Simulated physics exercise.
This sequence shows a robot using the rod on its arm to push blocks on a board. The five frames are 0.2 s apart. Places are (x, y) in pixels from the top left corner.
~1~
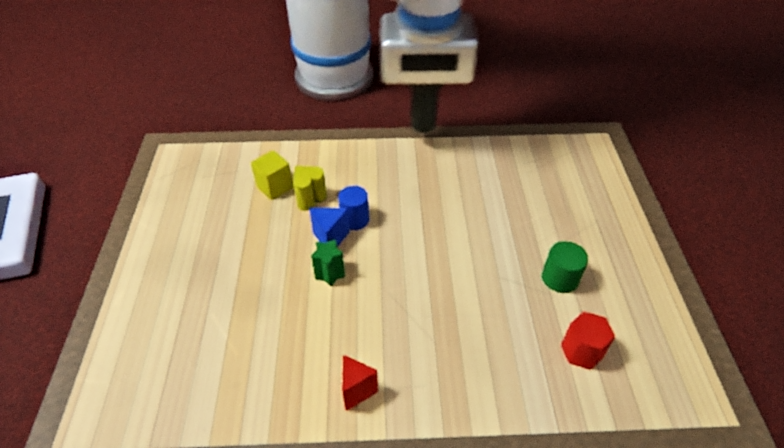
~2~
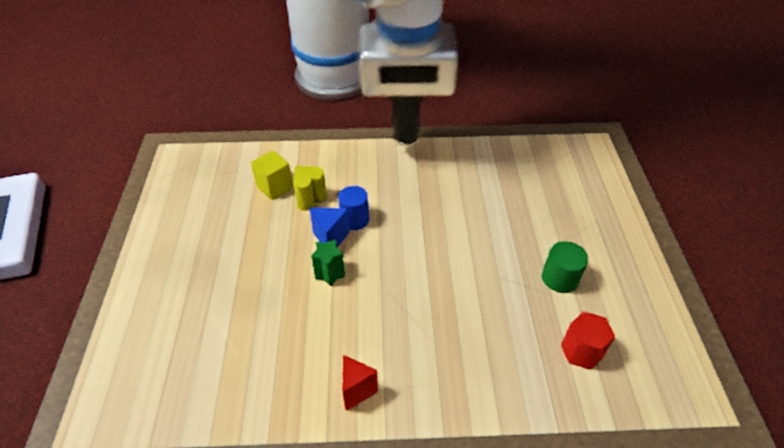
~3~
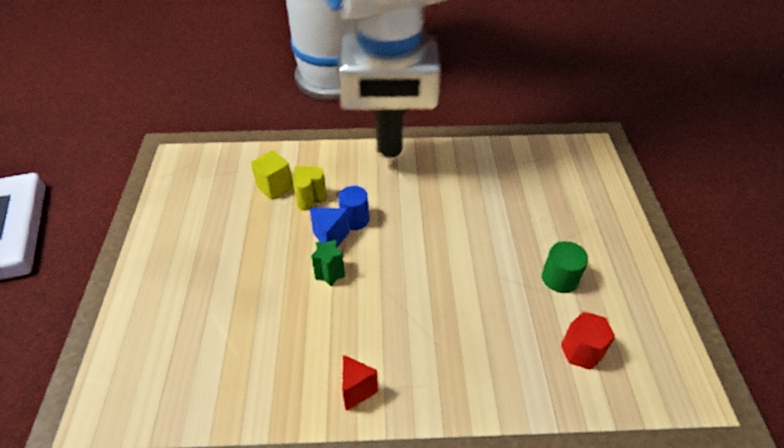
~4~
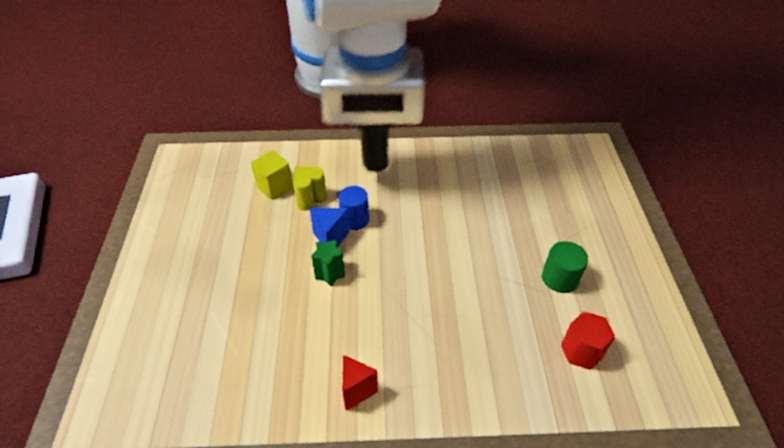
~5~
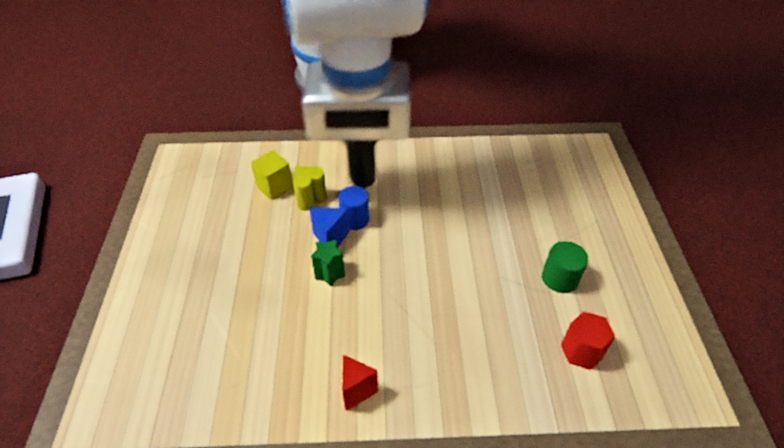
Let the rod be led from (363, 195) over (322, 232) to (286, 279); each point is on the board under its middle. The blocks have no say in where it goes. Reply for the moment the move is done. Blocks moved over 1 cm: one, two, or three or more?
Displaced: Three or more.
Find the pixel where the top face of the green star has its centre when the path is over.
I'd guess (336, 269).
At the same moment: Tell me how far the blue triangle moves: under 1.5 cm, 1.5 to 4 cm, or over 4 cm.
The answer is over 4 cm.
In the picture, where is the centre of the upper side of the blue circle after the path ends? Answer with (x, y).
I think it will end close to (343, 219).
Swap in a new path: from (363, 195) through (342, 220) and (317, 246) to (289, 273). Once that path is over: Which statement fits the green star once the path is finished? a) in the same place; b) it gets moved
I'll go with b - it gets moved.
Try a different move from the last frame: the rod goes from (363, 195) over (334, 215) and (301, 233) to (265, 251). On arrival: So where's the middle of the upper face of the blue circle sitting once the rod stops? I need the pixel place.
At roughly (344, 209).
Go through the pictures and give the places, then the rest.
Lower end of the rod at (423, 127), tops of blocks, yellow heart at (306, 175), green star at (327, 250), blue triangle at (328, 216), blue circle at (353, 195), in the first frame.
Rod at (406, 138), blocks as before, in the second frame.
Rod at (390, 151), blocks as before, in the third frame.
Rod at (375, 165), blocks as before, in the fourth frame.
Rod at (363, 180), yellow heart at (306, 175), green star at (327, 250), blue triangle at (328, 216), blue circle at (353, 195), in the fifth frame.
On the path given first. One third of the way, rod at (333, 204); blue triangle at (327, 230), turned 60° clockwise; blue circle at (347, 214).
Two thirds of the way, rod at (305, 232); green star at (332, 264), turned 30° anticlockwise; blue triangle at (317, 248), turned 20° clockwise; blue circle at (343, 219).
At the end, rod at (282, 264); yellow heart not moved; green star at (336, 269), turned 65° anticlockwise; blue triangle at (305, 267), turned 45° anticlockwise; blue circle at (343, 219).
